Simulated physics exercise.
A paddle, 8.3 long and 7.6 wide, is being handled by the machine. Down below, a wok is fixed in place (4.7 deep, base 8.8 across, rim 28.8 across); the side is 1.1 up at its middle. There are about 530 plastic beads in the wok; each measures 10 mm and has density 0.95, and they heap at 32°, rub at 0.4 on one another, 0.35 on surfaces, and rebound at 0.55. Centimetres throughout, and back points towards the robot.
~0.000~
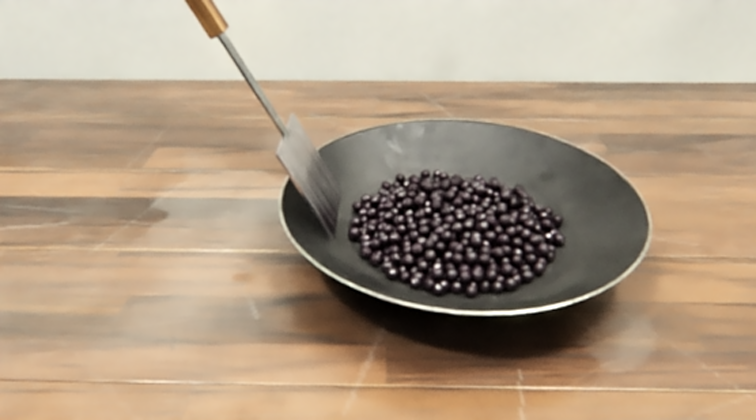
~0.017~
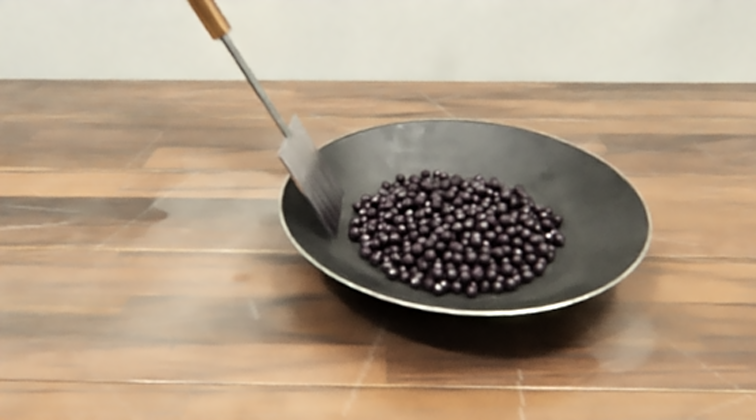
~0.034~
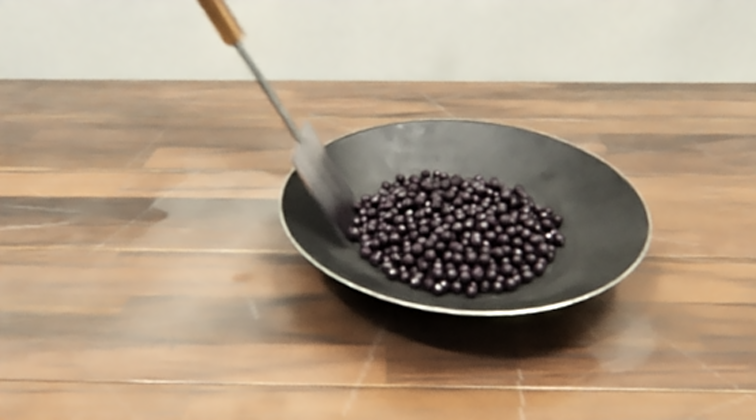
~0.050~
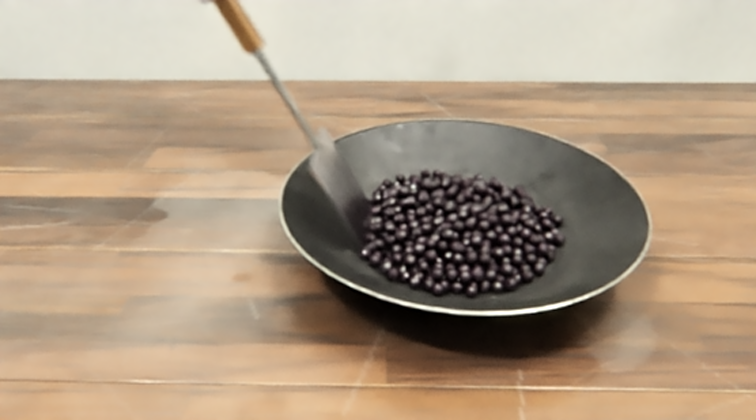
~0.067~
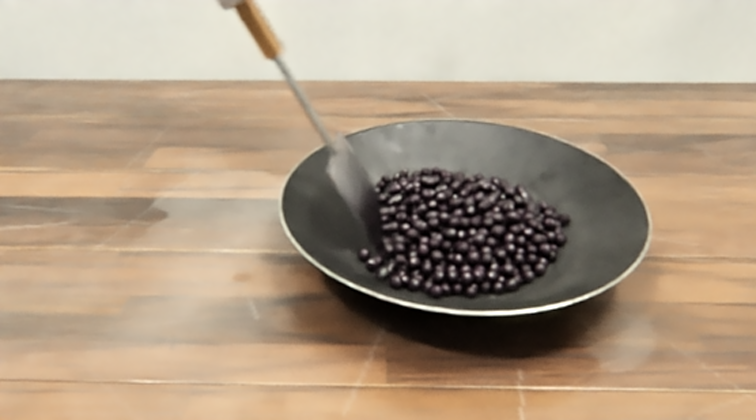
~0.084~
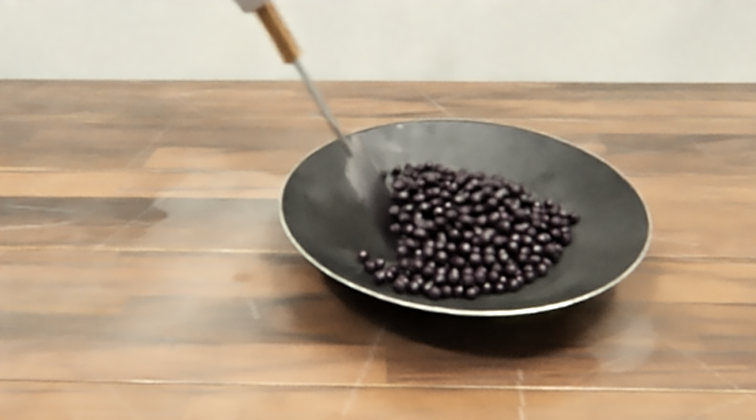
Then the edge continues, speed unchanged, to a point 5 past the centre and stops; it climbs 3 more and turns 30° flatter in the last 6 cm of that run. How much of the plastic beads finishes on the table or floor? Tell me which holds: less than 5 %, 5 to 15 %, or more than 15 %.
Less than 5 % holds.
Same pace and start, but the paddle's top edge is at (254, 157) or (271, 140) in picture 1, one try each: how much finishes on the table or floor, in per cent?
About 0% and 0%.
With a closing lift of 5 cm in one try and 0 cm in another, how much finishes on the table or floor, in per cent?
I'd put it near 0 in a hundred, then near 0 in a hundred.
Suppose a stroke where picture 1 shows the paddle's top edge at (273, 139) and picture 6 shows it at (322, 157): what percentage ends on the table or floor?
0 per cent.
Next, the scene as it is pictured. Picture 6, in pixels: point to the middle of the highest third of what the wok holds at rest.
The centre sits close to (559, 217).
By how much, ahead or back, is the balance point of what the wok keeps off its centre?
I'd say it's roughly 4.5 cm toward the front.
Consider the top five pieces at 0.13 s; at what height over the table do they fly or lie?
They are near 4 cm up.
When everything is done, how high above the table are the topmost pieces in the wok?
Close to 4.5 centimetres high.
By 0.13 s, sloping 62°, highest piece 4 above the table; 527 in the wok.
By 0.17 s, sloping 49°, highest piece 5 above the table; 527 in the wok.
By 0.39 s, sloping 33°, highest piece 5 above the table; 526 in the wok, 1 on the blade or in flight.
By 1.44 s, sloping 33°, highest piece 4 above the table; 526 in the wok, 1 on the table or floor.
Final count, 526 in the wok, 1 on the table or floor. That is 0 % on the table or floor.
